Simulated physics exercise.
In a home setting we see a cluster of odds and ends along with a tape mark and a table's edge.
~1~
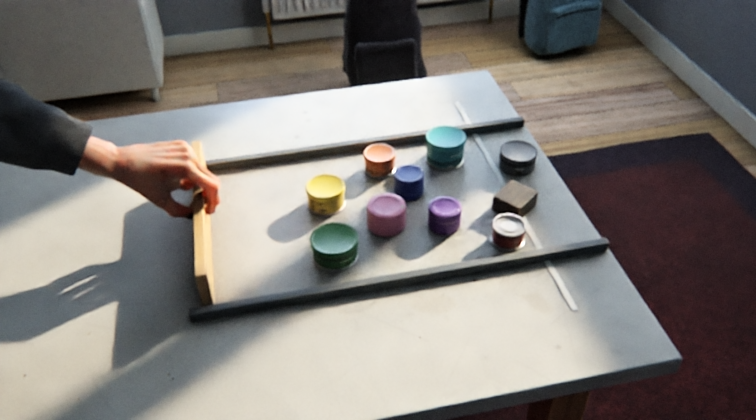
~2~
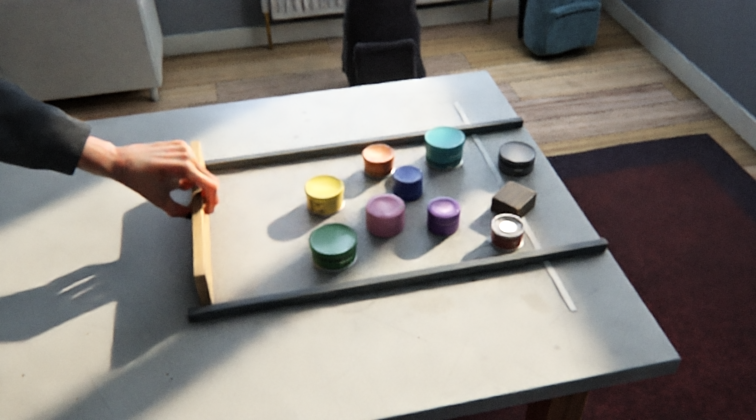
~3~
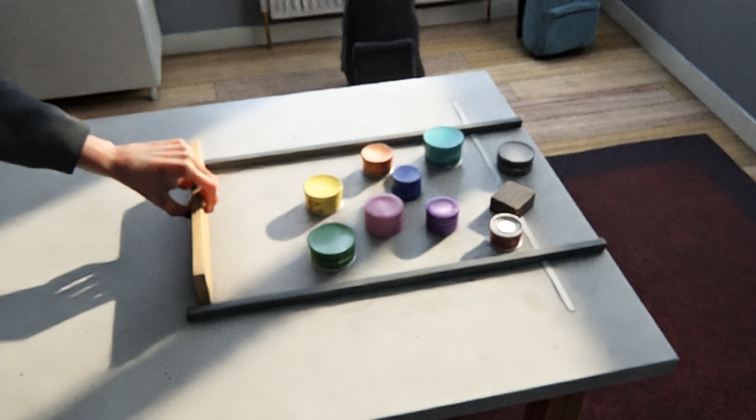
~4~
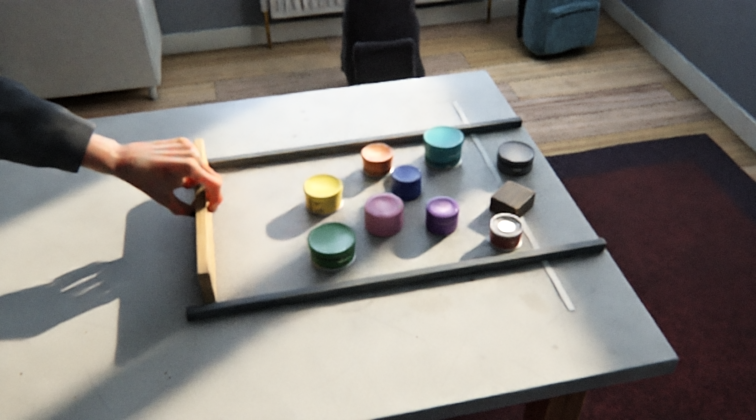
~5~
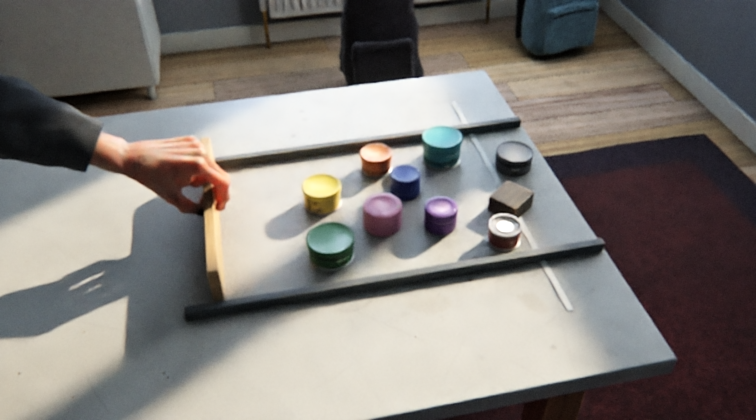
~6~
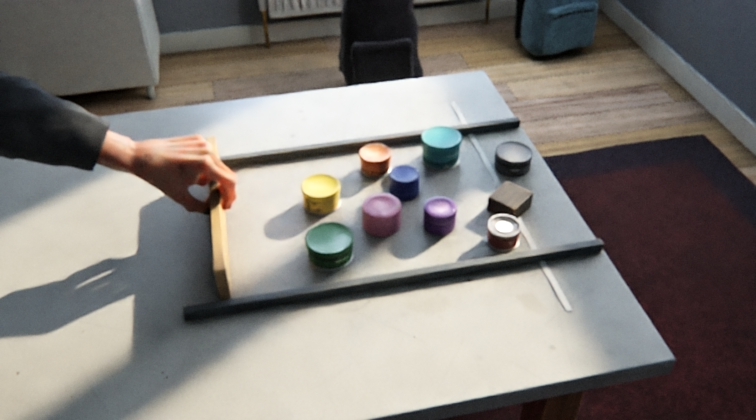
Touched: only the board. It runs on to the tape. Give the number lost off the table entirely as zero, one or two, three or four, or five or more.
Most likely just one, perhaps two, will tumble off the end.
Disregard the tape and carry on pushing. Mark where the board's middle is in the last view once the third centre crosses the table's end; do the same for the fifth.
First: Around (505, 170). Next: Around (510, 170).
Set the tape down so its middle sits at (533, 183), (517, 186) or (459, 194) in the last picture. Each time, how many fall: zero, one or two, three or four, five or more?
Counts for the three spots in order: Five or more; 5 or more; none.
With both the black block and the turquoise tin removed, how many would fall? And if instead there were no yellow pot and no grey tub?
You'd get 1 in the first case and 1 in the second one.
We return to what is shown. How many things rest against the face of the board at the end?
4 of them.
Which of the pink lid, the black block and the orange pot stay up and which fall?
My call is that the pink lid stays where it is, the black block ends up off, and the orange pot stays where it is.
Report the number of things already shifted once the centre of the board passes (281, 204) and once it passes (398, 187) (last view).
0 by the first point, 6 by the second.
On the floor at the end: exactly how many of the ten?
Count of fallen: 2.
Early on, none off yet; grey tub at rest near (513, 159); black block at rest near (510, 201); red pot at rest near (503, 233).
Finally, the number that fall off is one or two; lost, black block and grey tub.
